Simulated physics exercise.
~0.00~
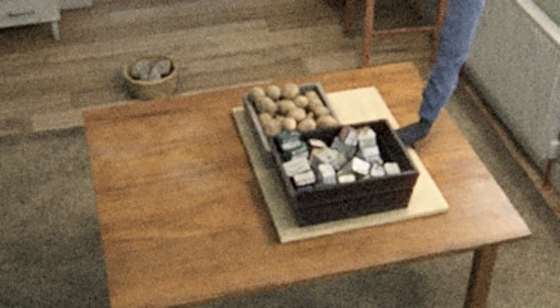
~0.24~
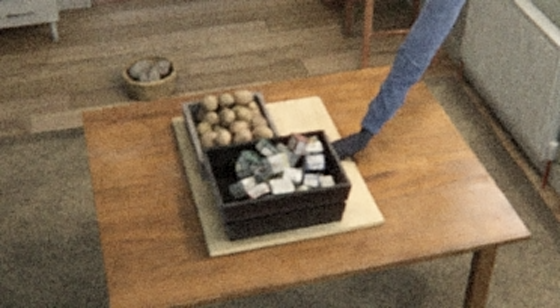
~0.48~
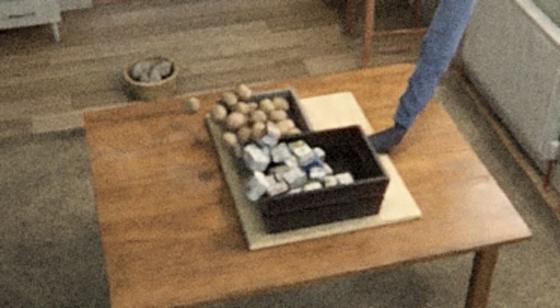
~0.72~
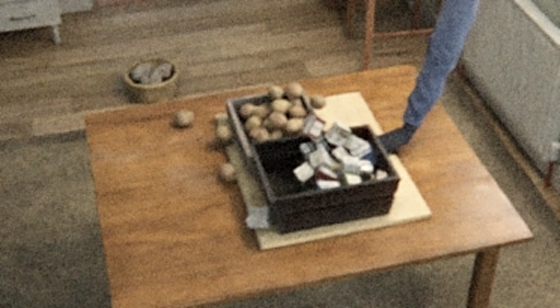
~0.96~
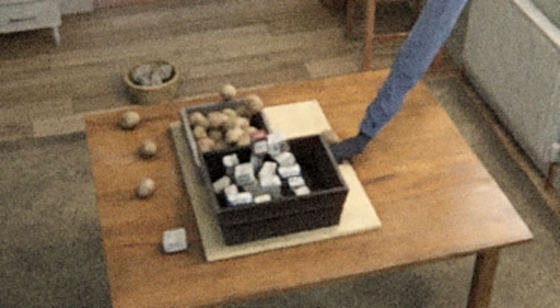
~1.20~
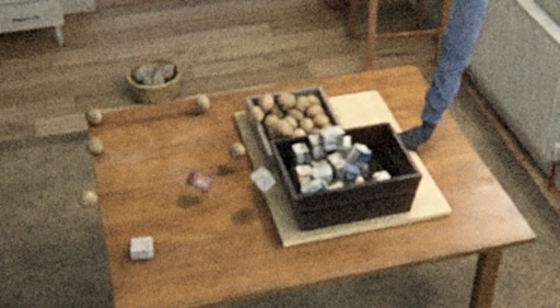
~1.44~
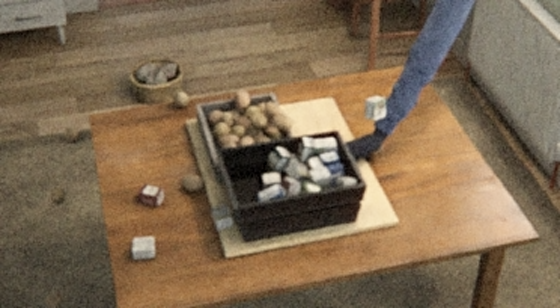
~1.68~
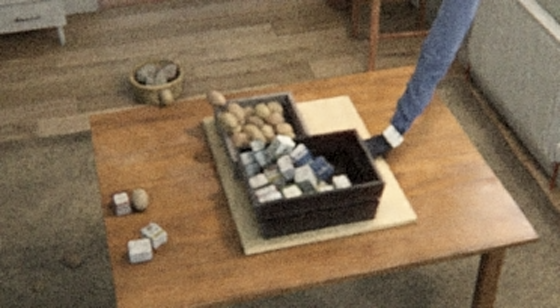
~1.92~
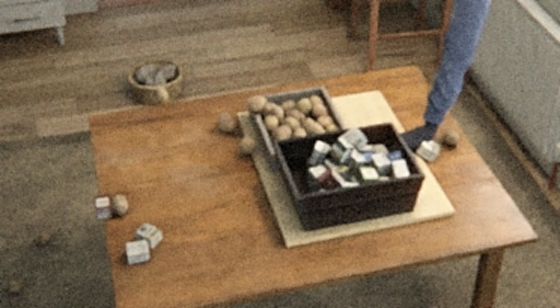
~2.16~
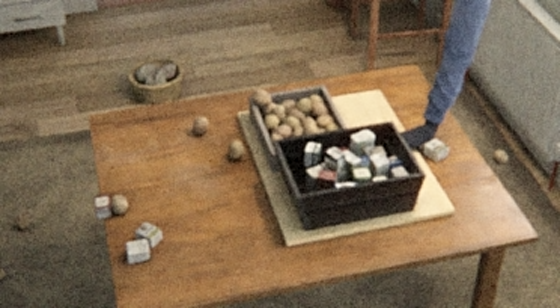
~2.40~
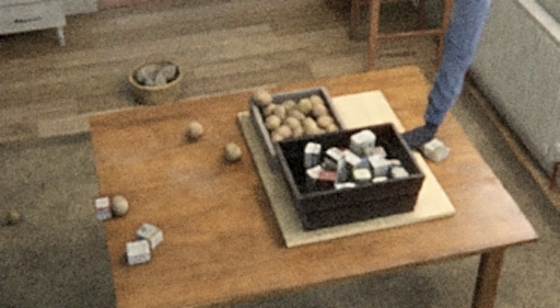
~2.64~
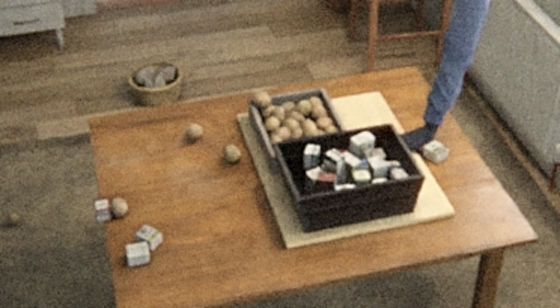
A hand slides a board of two tubs side to side, spilling some potatoes and cartons.
